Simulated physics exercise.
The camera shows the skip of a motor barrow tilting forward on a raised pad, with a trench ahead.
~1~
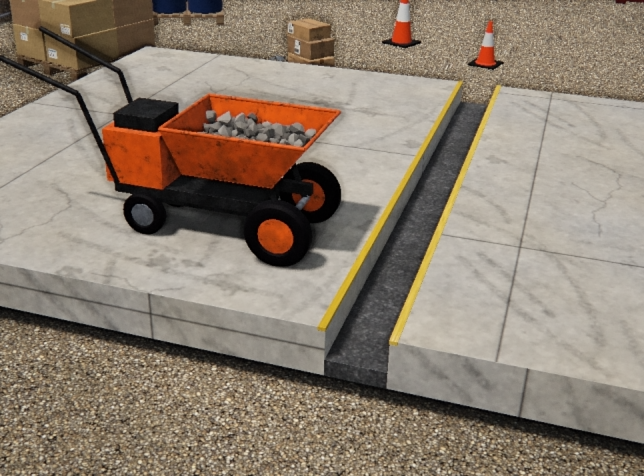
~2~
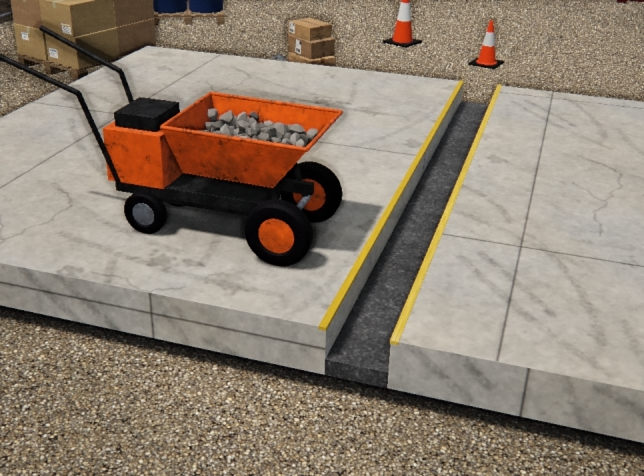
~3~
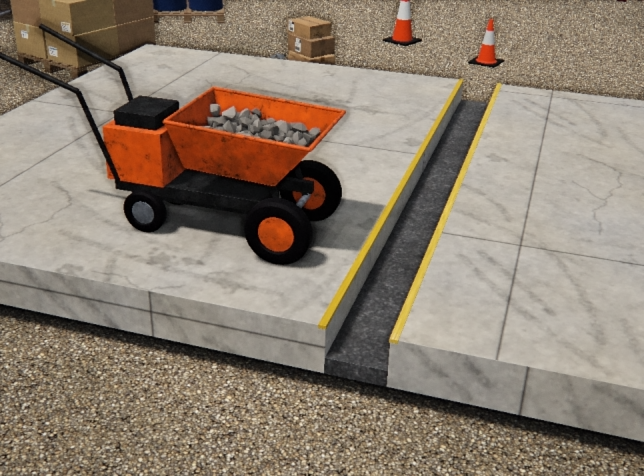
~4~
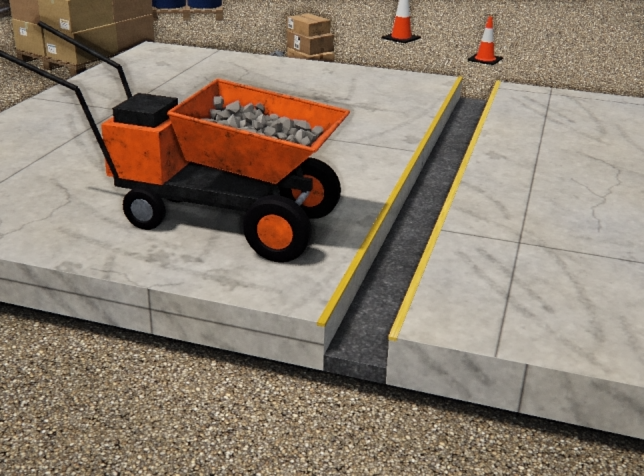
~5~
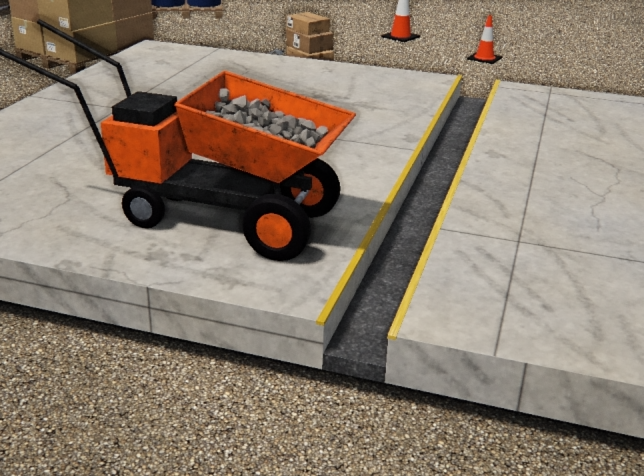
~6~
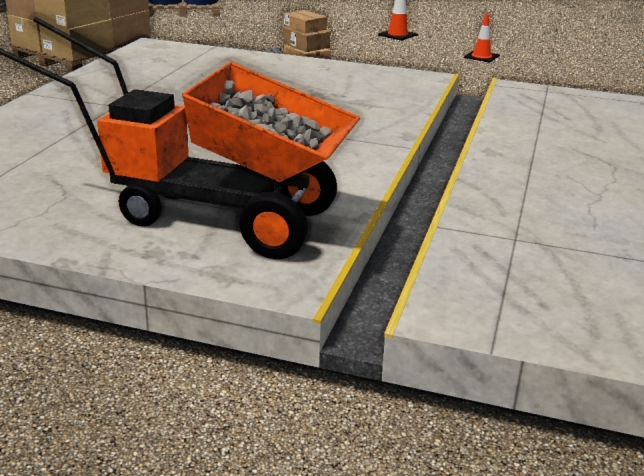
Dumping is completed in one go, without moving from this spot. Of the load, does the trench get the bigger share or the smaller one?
The trench is left with most of the load.
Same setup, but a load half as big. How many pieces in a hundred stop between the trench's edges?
Close to 90 in a hundred.
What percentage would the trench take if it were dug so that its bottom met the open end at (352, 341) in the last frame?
Something close to 70 per cent.
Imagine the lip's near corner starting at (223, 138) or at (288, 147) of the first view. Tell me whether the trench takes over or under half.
Place one, the lesser portion; place two, the greater portion.
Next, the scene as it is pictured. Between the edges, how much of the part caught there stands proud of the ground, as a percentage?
Roughly 5 in a hundred.
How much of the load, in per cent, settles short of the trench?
Roughly 0 percent of the pieces, I think.
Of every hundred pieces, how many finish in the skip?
It comes to about 0 percent.
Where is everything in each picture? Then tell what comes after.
Lip of the skip (305, 150), level; top of the load (240, 127), broken stones; first edge of the trench (338, 298); far edge (406, 310), the trench over half as wide as the skip, and about half as deep as wide, in the first picture.
Lip of the skip (307, 150), level; top of the load (242, 126), in the second picture.
Lip of the skip (310, 150), tipped barely; top of the load (245, 123), in the third picture.
Lip of the skip (315, 151), tipped a little; top of the load (235, 121), in the fourth picture.
Lip of the skip (321, 154), tipped a little; top of the load (241, 116), in the fifth picture.
Lip of the skip (326, 158), tipped clearly; top of the load (232, 113); first edge of the trench (334, 290); far edge (402, 303), in the sixth picture.
Just after the last frame, skip tipped steeply; every one in the skip.
A moment on, skip tipped right over; the larger part in the skip; roughly a quarter in or heaped over the trench; just a few beyond it; just a few falling.
Further on, skip tipped right over; just a few in the skip; the larger part in or heaped over the trench; roughly a quarter beyond it.
When it is over, skip tipped right over; the larger part in or heaped over the trench; roughly a quarter beyond it.
